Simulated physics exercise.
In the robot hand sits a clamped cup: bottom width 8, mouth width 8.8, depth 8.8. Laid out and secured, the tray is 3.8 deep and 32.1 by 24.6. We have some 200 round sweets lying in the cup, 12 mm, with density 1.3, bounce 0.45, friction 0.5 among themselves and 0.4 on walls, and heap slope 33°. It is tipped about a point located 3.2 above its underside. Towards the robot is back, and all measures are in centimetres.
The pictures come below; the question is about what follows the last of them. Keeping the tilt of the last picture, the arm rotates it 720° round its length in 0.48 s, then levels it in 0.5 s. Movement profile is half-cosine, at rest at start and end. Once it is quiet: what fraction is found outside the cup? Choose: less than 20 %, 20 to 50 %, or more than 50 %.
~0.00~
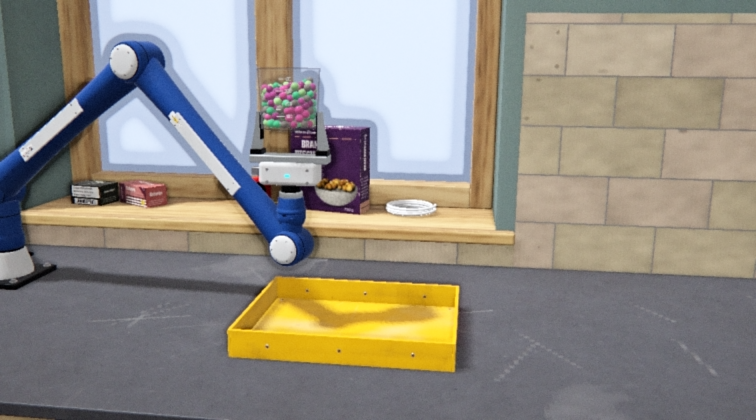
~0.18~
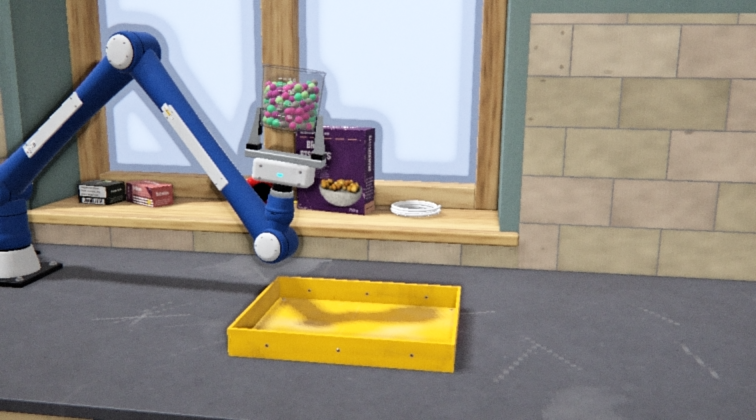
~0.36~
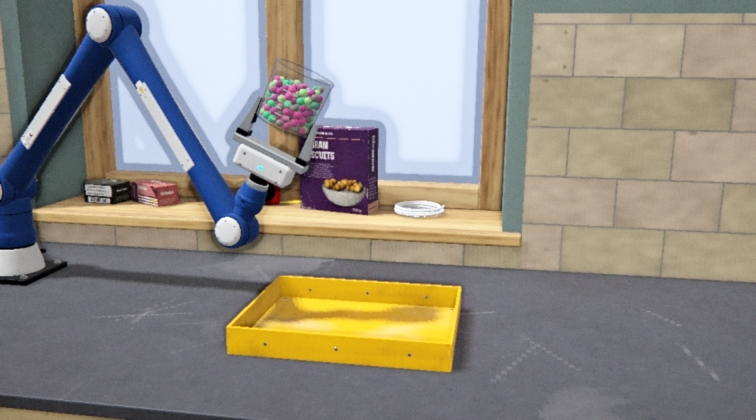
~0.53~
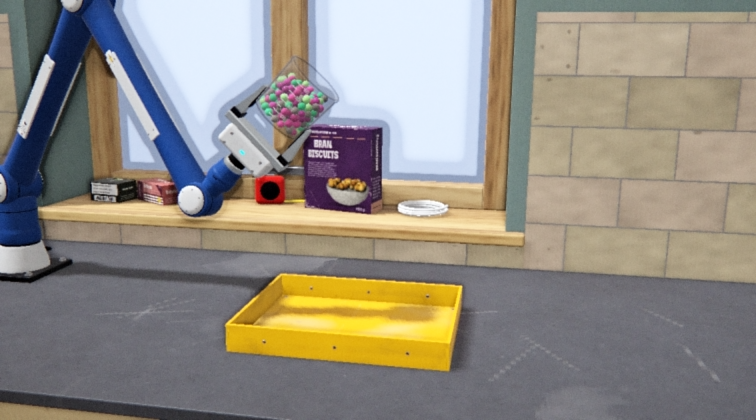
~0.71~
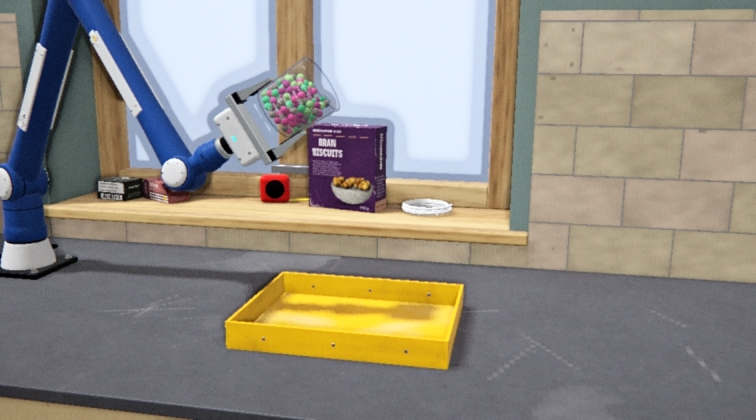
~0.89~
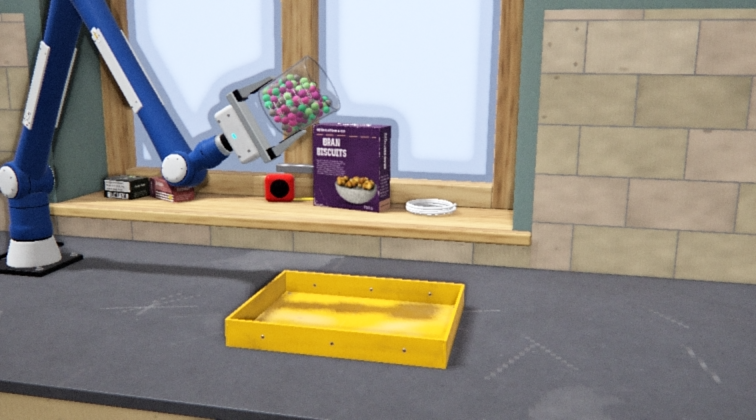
Less than 20 %.
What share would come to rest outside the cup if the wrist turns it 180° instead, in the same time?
Estimate: Near 0 %.
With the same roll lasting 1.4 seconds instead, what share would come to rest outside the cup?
It would come to around 0 percent.
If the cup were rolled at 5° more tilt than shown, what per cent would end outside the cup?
5 %.
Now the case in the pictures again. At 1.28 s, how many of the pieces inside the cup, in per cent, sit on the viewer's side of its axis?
50 %.
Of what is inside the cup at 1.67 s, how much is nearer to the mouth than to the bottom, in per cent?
Mouth-half share: Approx. 35 in a hundred.
After 1.28 s, tipped 59°, highest piece 40 above the table; 197 in the cup.
After 1.67 s, tipped 20°, highest piece 40 above the table; 196 in the cup, 1 in flight or on a rim.
After 2.07 s, upright, highest piece 41 above the table; 196 in the cup, 1 in the tray.
After 2.77 s, upright, highest piece 41 above the table; 196 in the cup, 1 in the tray.
In the end, 196 in the cup, 1 in the tray. That is 1 % outside the cup.
